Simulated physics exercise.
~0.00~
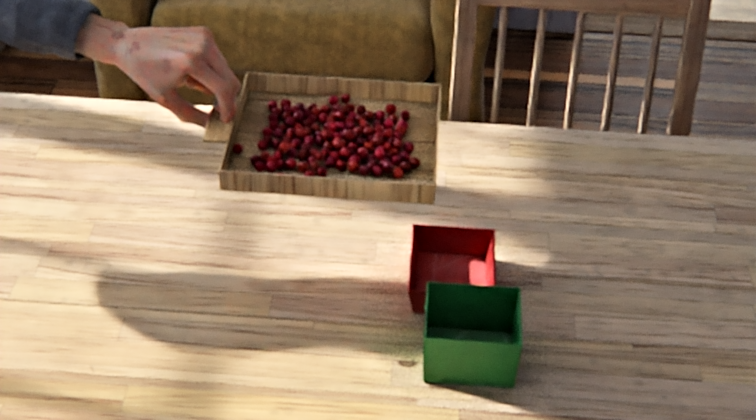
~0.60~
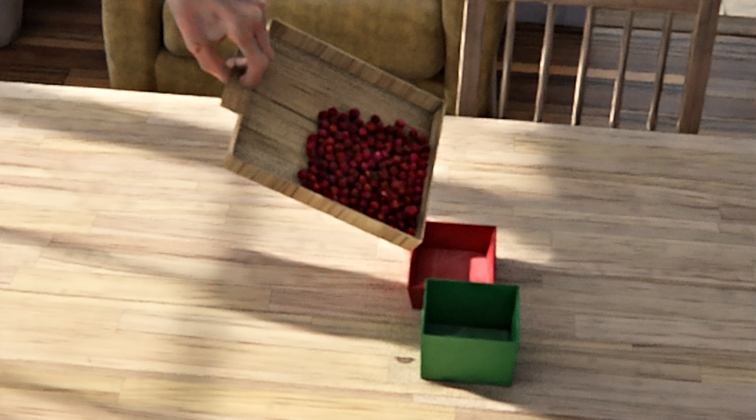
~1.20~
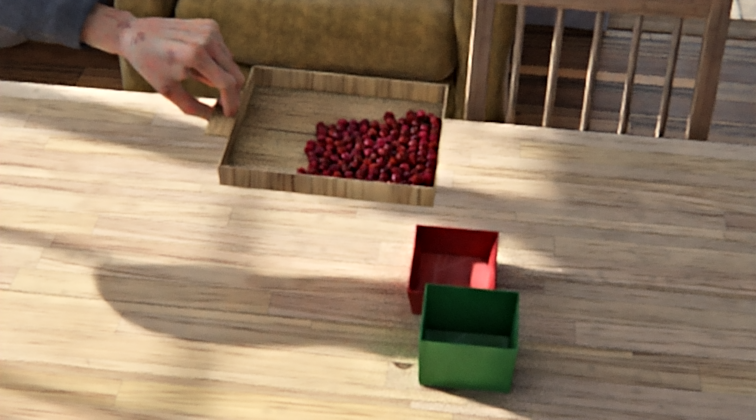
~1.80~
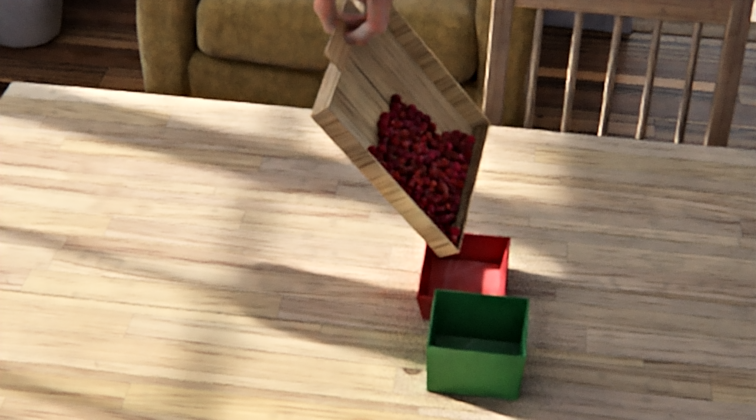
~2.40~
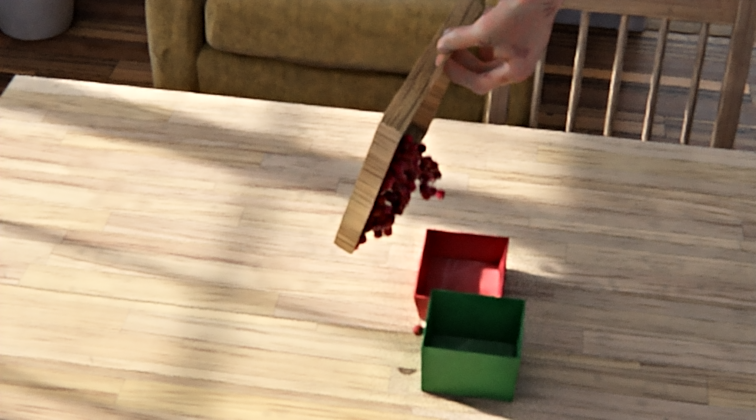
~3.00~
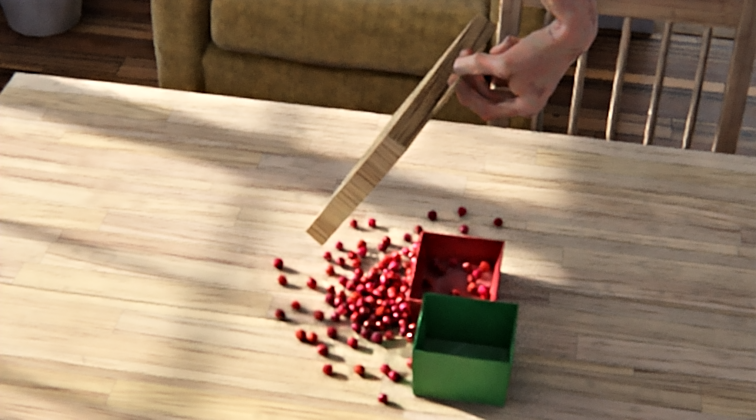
A hand holds a shallow wooden tray of dark red cranberries above the far side of a sunlit wooden table, seen from above, with a sofa and a slatted chair behind. To the right stand a small red tin and, just in front of it, a green one. The hand tips the tray down to the right, and the berries slide together but stay in. It levels the tray, then lifts it rightwards and tilts it again, far more steeply. The cranberries tumble out, a few landing in the red tin while most scatter across the table, leaving the green tin empty.
